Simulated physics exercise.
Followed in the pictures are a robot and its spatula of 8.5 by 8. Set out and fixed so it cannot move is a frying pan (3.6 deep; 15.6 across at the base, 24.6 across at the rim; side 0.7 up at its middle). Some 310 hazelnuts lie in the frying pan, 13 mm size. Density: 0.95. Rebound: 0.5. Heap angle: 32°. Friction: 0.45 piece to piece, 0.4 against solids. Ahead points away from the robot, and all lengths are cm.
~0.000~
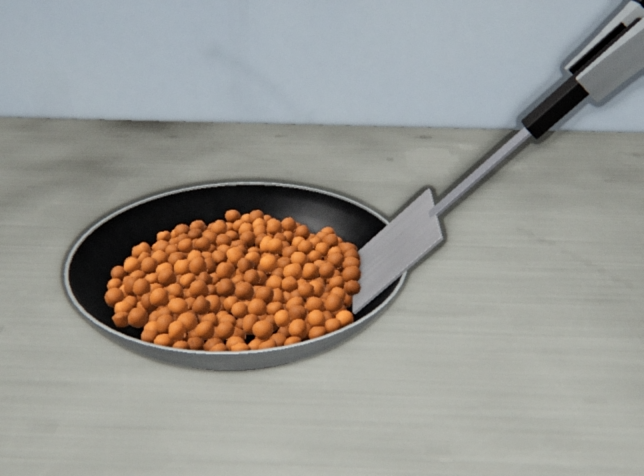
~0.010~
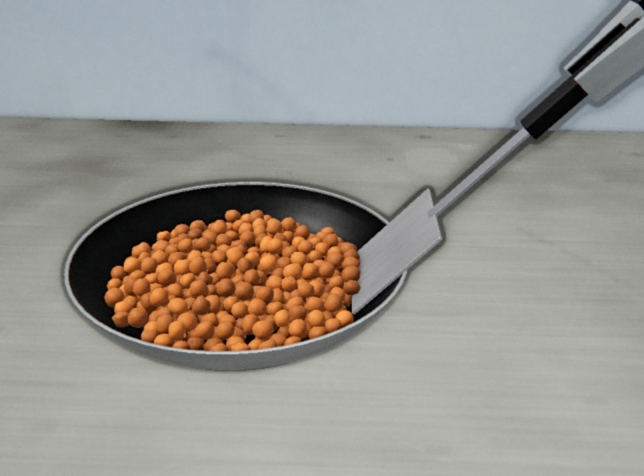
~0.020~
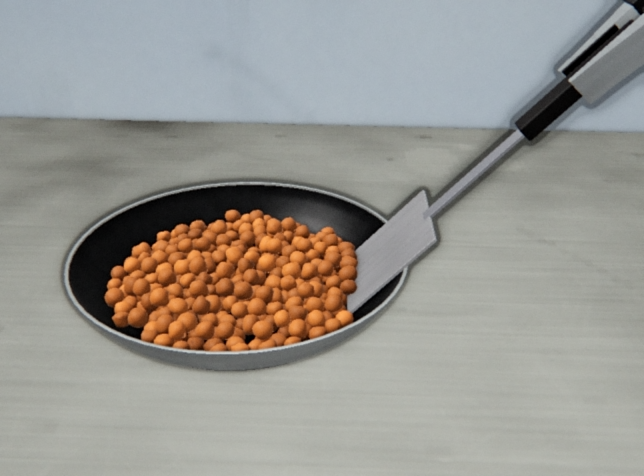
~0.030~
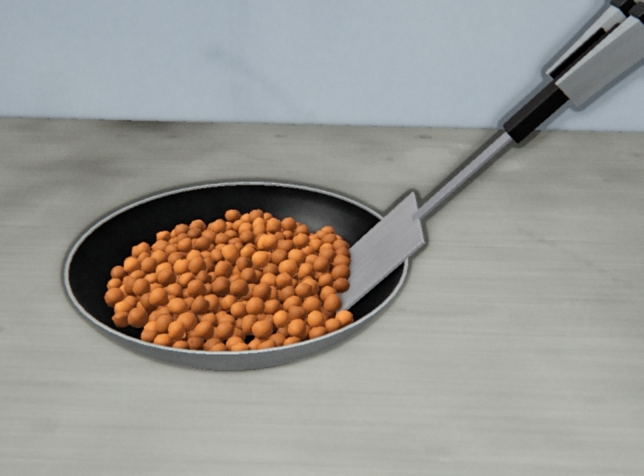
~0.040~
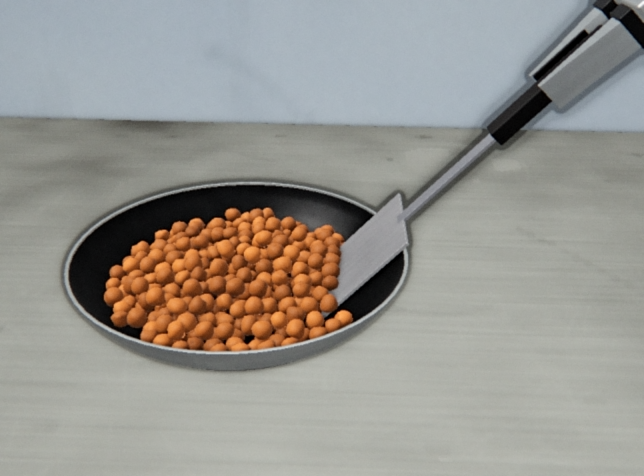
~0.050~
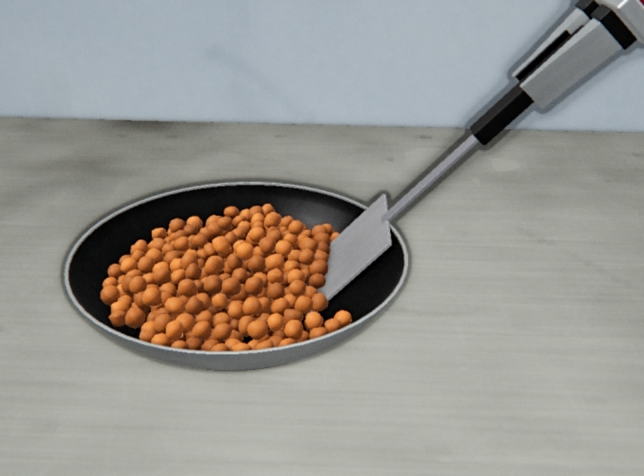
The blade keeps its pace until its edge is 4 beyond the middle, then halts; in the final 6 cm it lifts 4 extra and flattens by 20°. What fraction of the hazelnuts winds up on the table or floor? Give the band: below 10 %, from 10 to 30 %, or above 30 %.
Band: From 10 to 30 %.
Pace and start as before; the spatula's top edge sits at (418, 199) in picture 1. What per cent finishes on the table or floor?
Spill: Approx. 15 per cent.
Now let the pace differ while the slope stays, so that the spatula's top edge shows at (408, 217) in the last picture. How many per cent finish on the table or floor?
I'd say around 0 per cent.
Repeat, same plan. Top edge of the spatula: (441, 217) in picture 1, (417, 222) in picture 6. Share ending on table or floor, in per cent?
0 per cent.
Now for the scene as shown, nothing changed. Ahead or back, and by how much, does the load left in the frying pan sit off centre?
Forward offset: Roughly 3.5 cm.
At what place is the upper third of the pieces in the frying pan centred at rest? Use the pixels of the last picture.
It is centred around (155, 252).
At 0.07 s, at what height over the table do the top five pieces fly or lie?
I'd put it close to 5 cm.
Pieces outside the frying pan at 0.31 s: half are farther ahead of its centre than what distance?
It sits close to 20 cm ahead of the middle.
After 0.07 s, sloping 47°, highest piece 6 above the table; 309 in the frying pan.
After 0.10 s, sloping 40°, highest piece 7 above the table; 309 in the frying pan.
After 0.31 s, sloping 28°, highest piece 5 above the table; 263 in the frying pan, 43 on the table or floor, 3 on the blade or in flight.
After 1.36 s, sloping 28°, highest piece 4 above the table; 263 in the frying pan, 46 on the table or floor.
In the end, 263 in the frying pan, 46 on the table or floor. That is 15 % on the table or floor.
